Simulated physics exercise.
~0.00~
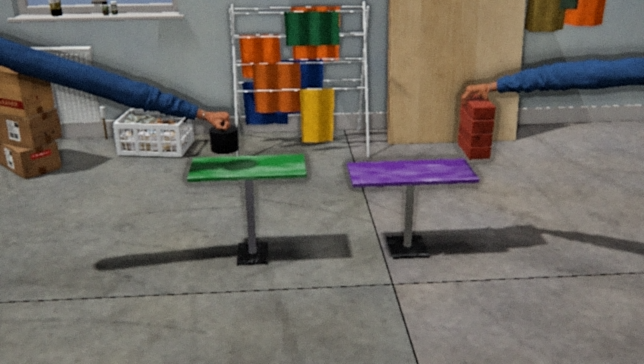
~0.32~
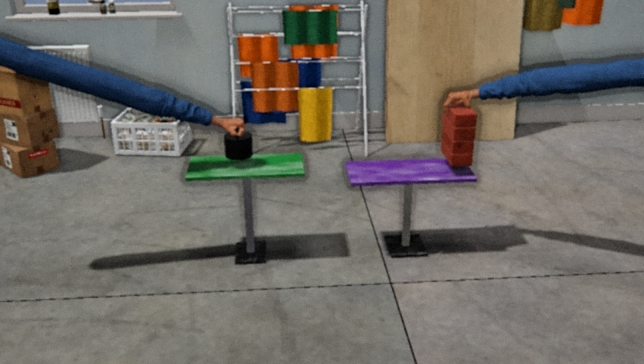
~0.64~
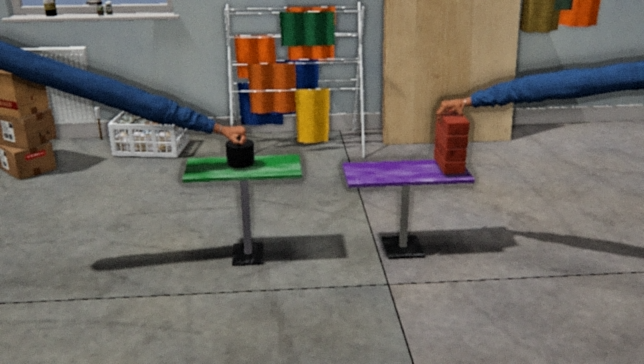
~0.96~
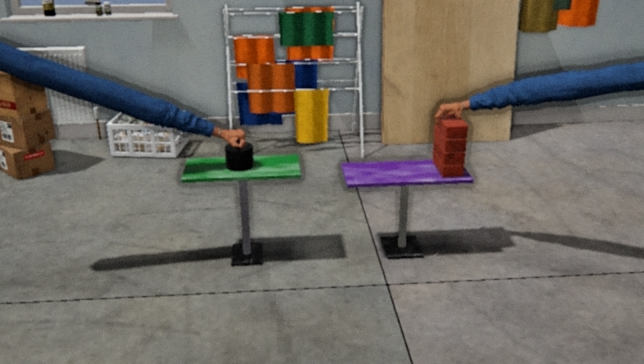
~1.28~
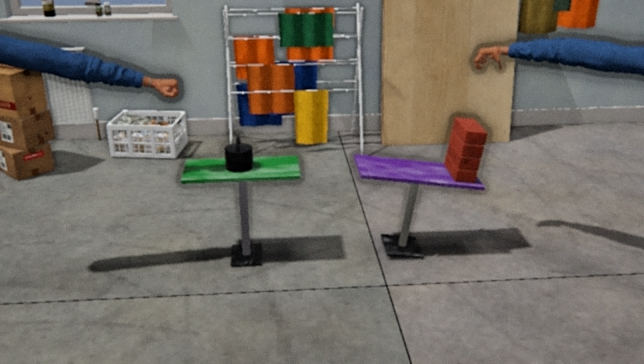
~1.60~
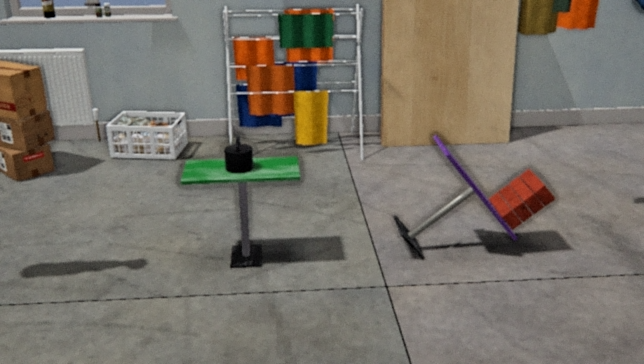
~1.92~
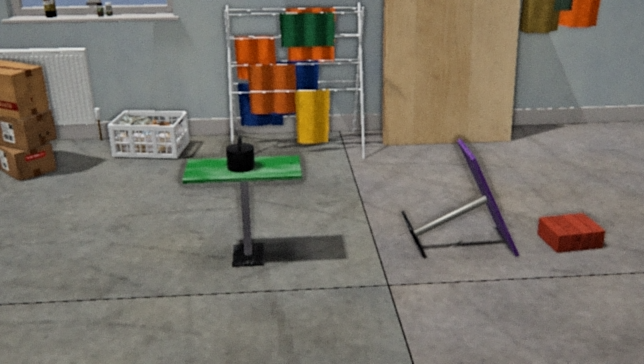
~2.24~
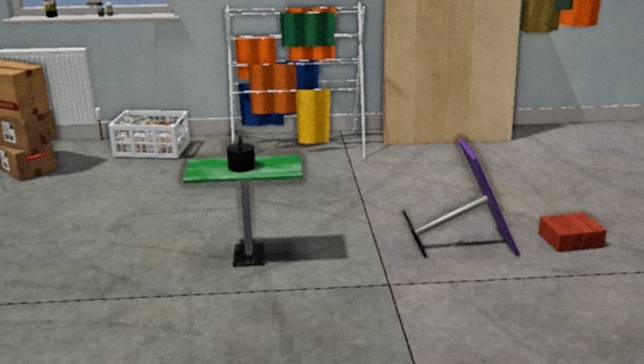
Red bricks released near the purple table's right edge tip it over; the green one stands.
